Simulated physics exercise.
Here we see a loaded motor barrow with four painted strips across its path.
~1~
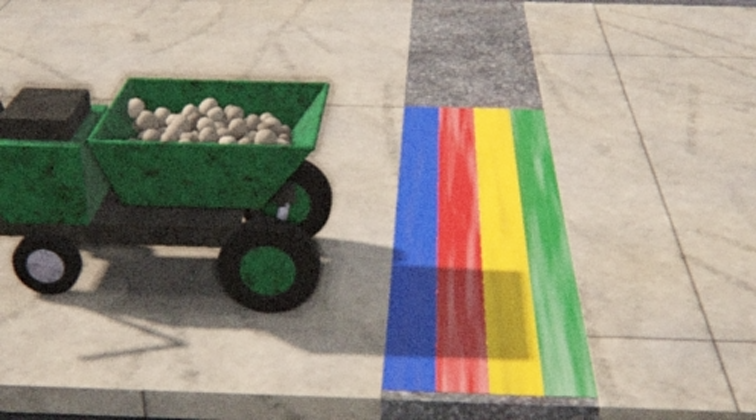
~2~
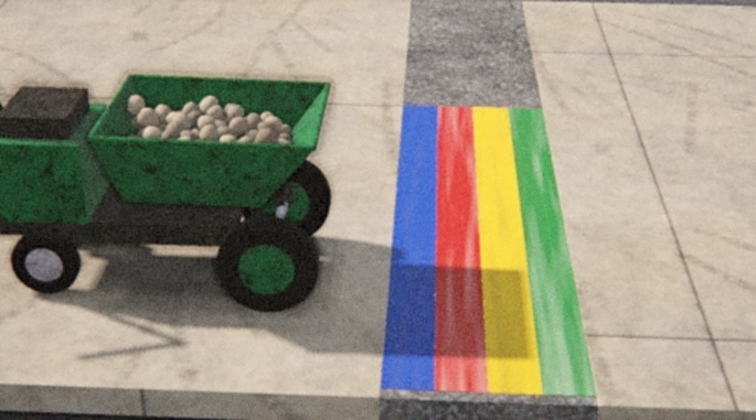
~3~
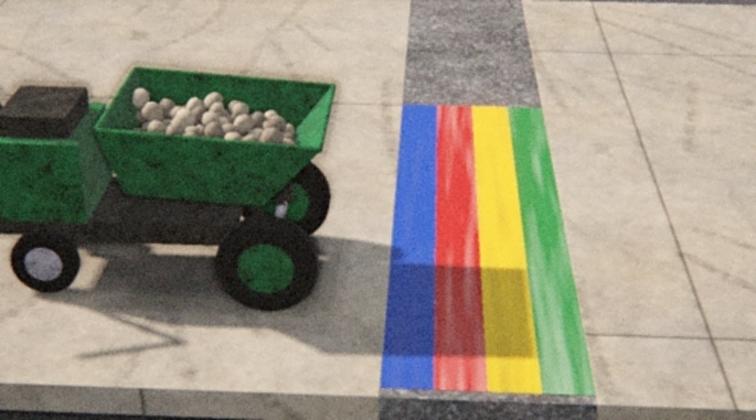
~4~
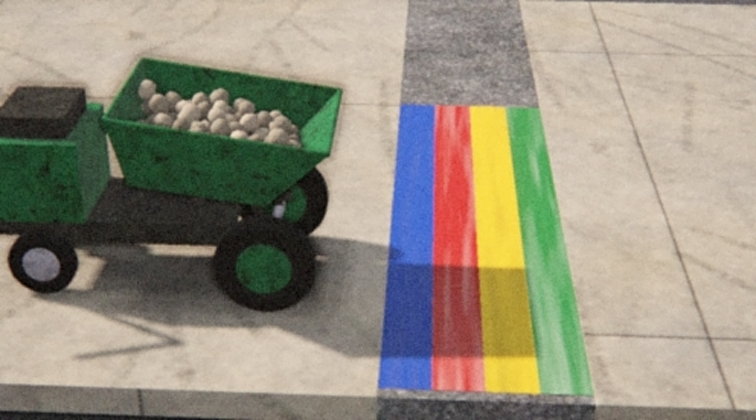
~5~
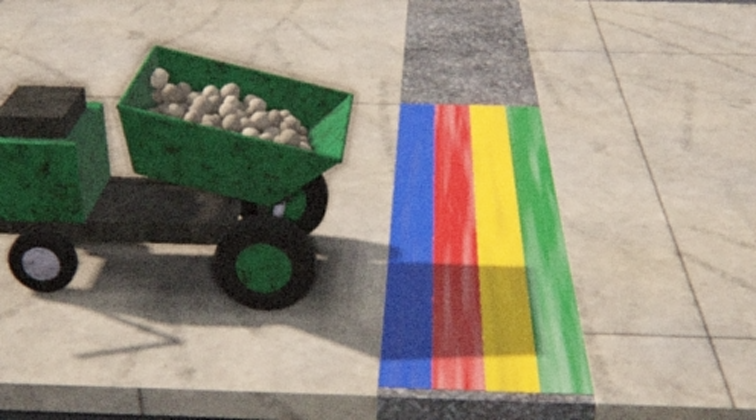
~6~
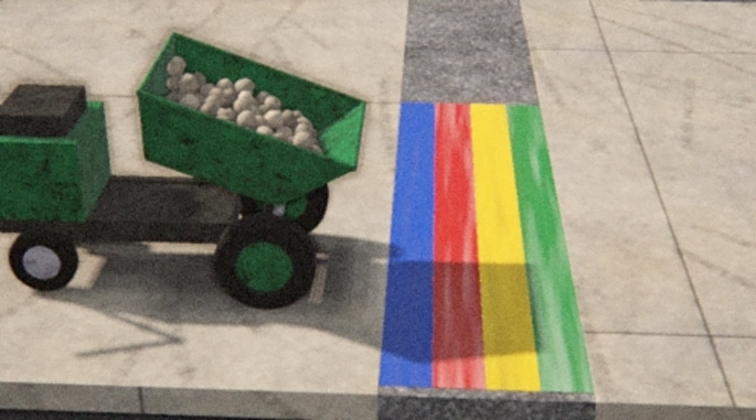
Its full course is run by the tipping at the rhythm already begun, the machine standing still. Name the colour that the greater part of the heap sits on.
Red.
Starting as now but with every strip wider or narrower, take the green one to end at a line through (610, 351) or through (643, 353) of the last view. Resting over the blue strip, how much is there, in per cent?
Shares in order: Close to 10 %; close to 20 %.
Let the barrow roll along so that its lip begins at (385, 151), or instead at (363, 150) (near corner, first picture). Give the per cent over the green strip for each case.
You'd get 30 in a hundred the first time and 20 in a hundred the second.
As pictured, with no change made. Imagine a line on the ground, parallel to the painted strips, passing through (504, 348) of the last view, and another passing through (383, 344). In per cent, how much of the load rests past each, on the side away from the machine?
First roughly 20 percent, then 80 percent.
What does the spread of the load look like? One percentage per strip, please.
Per strip, roughly: Blue 10, red 30, yellow 20, green 10.
Soon, skip tipped steeply; all in the skip.
A while on, skip tipped right over; about two thirds in the skip; a small part over the blue strip; about a quarter over the red strip; a small part over the yellow strip.
Towards the end, skip tipped right over; about a quarter in the skip; a small part over the blue strip; about a third over the red strip; about a quarter over the yellow strip; a small part over the green strip; a stray few off the paint.
Finally, skip tipped right over; about a quarter in the skip; a small part over the blue strip; about a third over the red strip; about a quarter over the yellow strip; a small part over the green strip; a stray few off the paint.
